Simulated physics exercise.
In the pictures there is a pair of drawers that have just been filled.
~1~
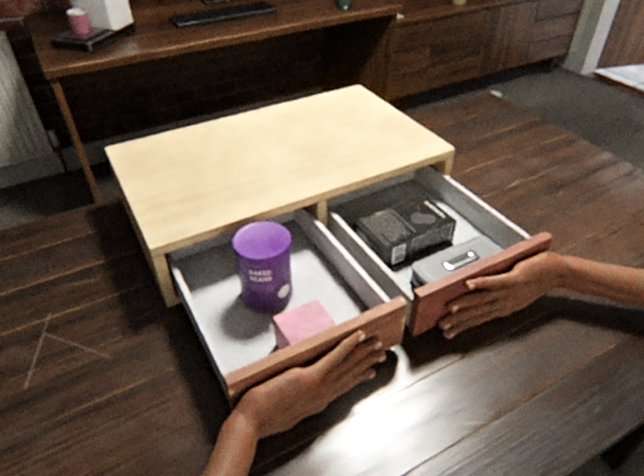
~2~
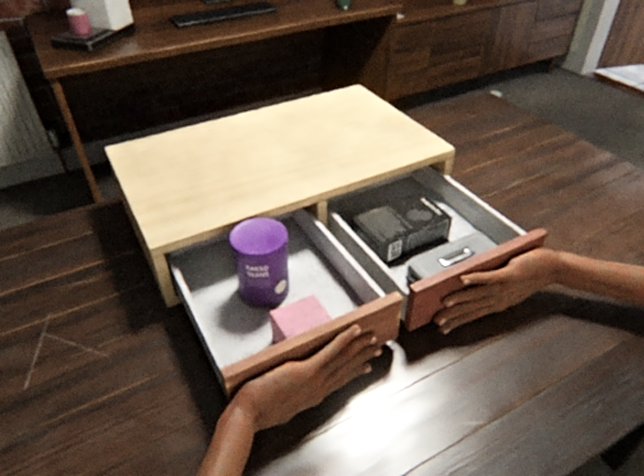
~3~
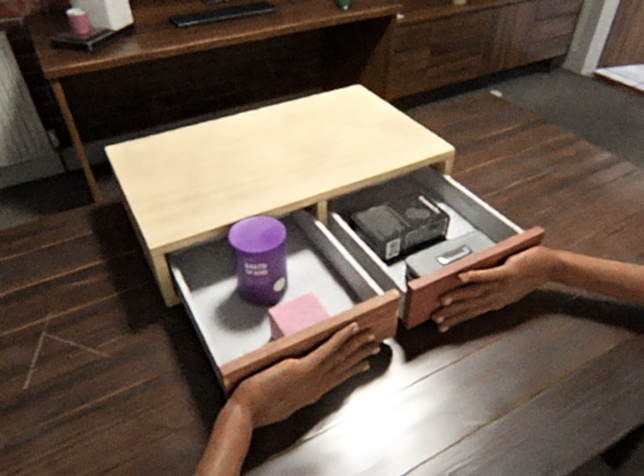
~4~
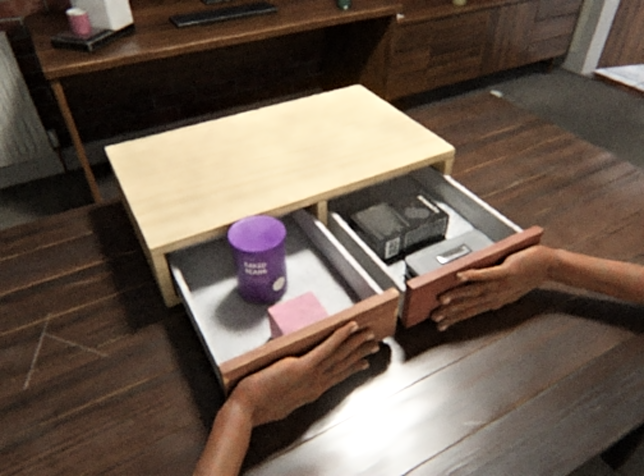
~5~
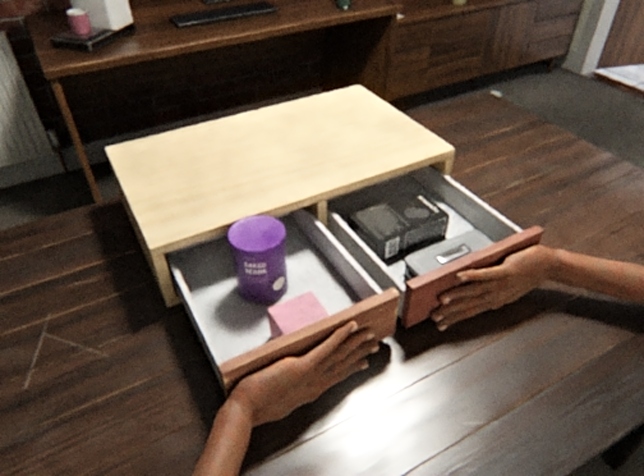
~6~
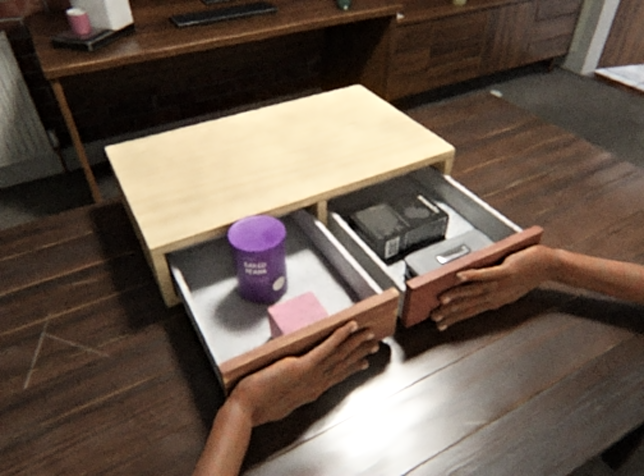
Two open drawers jut from a pale wooden chest on a dark wood tabletop, seen from above and in front, with a brown desk and cabinets behind. The left drawer holds a purple pot and a pink block, the right a black packet and a grey case, with a hand on each reddish-brown front. Both hands push the drawers in very slightly, then barely move, while the camera stays still.
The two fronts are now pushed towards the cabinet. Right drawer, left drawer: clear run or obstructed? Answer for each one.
One by one: The right drawer slides fully in. The left drawer gets stuck.
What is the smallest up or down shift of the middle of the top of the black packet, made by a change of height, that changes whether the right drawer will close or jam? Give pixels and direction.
It is roughly 16 pixels, and the shift goes up.
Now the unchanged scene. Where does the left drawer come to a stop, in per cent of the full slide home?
It stops at about 35 in a hundred.
Then, 0.44 s after the last picture, right drawer about half in; left drawer starting in.
At rest, the right drawer shuts flush; the left drawer stays ajar.
